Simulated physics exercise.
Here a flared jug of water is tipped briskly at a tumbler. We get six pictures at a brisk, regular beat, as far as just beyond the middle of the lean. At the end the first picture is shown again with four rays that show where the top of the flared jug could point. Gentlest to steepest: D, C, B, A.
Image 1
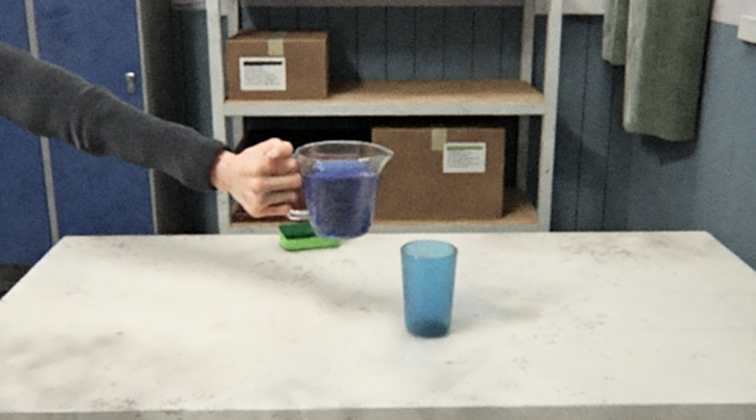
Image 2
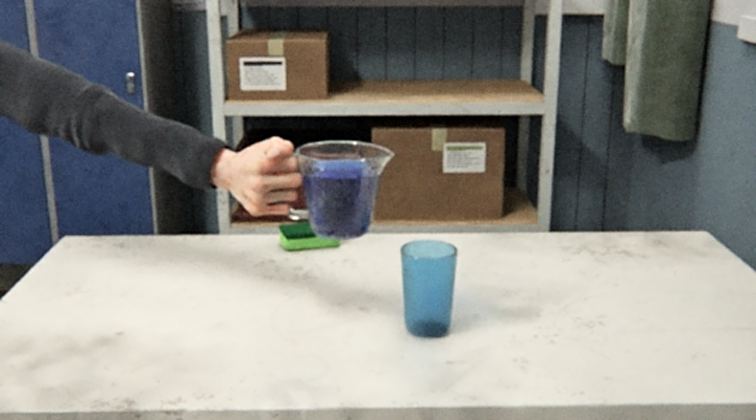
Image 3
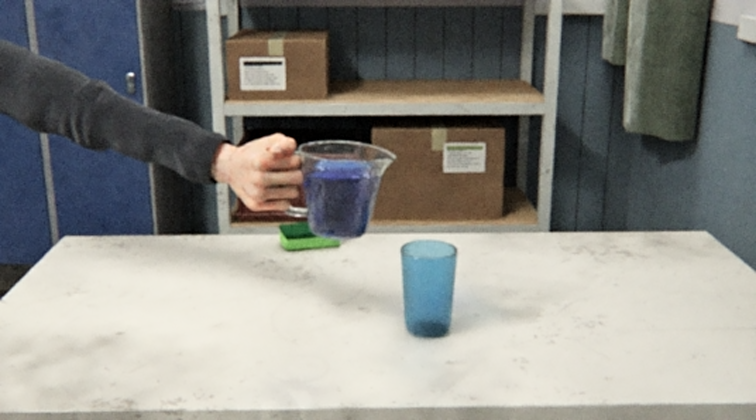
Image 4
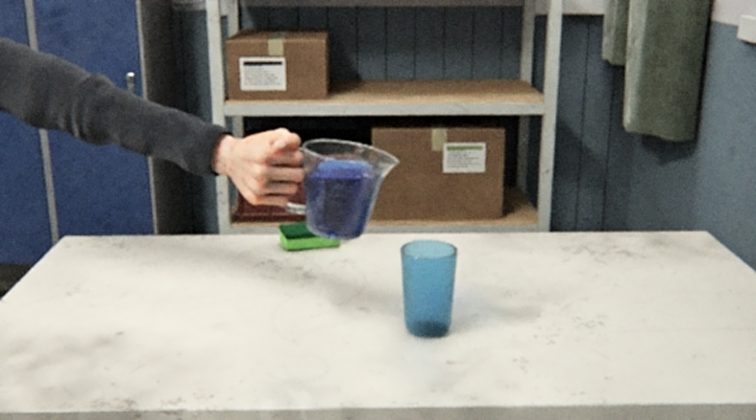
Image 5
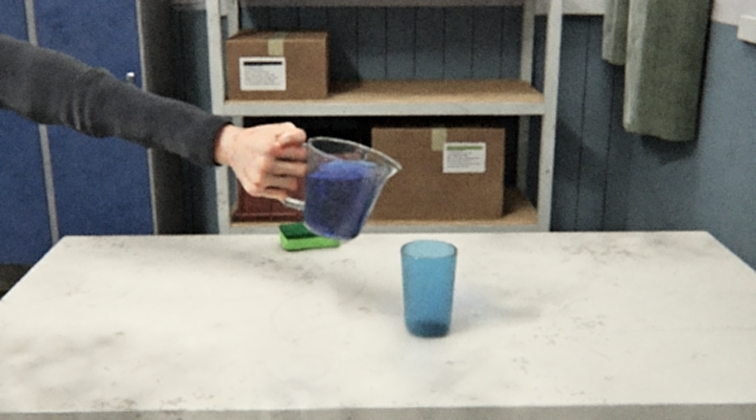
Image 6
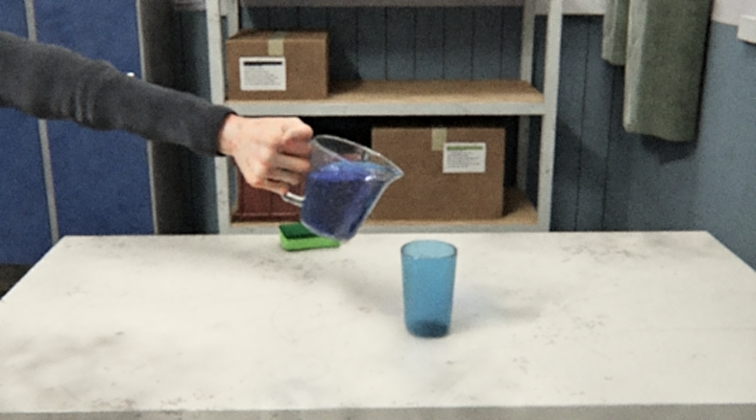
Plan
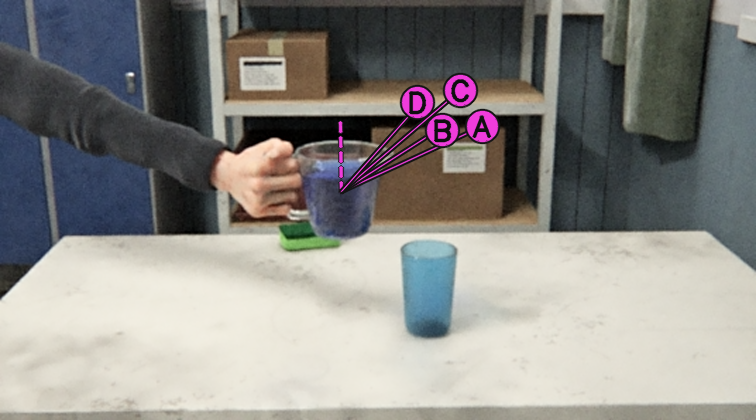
The footage shows a hand holding a clear flared jug of blue liquid upright above a table, near a blue tumbler, then steadily tilting it to the right toward the tumbler, with no liquid leaving the jug.
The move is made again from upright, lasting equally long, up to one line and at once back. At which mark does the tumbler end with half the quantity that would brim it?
Take C.
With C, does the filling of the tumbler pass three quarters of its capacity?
No.
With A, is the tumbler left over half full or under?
Over.
On the marked copy, A at (467, 133); B at (425, 137); C at (447, 101); D at (407, 117).
Choosing A, the tumbler ends with about 87 % of what it can hold.
Choosing B, the tumbler ends with about 67 % of what it can hold.
Choosing C, the tumbler ends with about 48 % of what it can hold.
Choosing D, the tumbler ends with about 30 % of what it can hold.
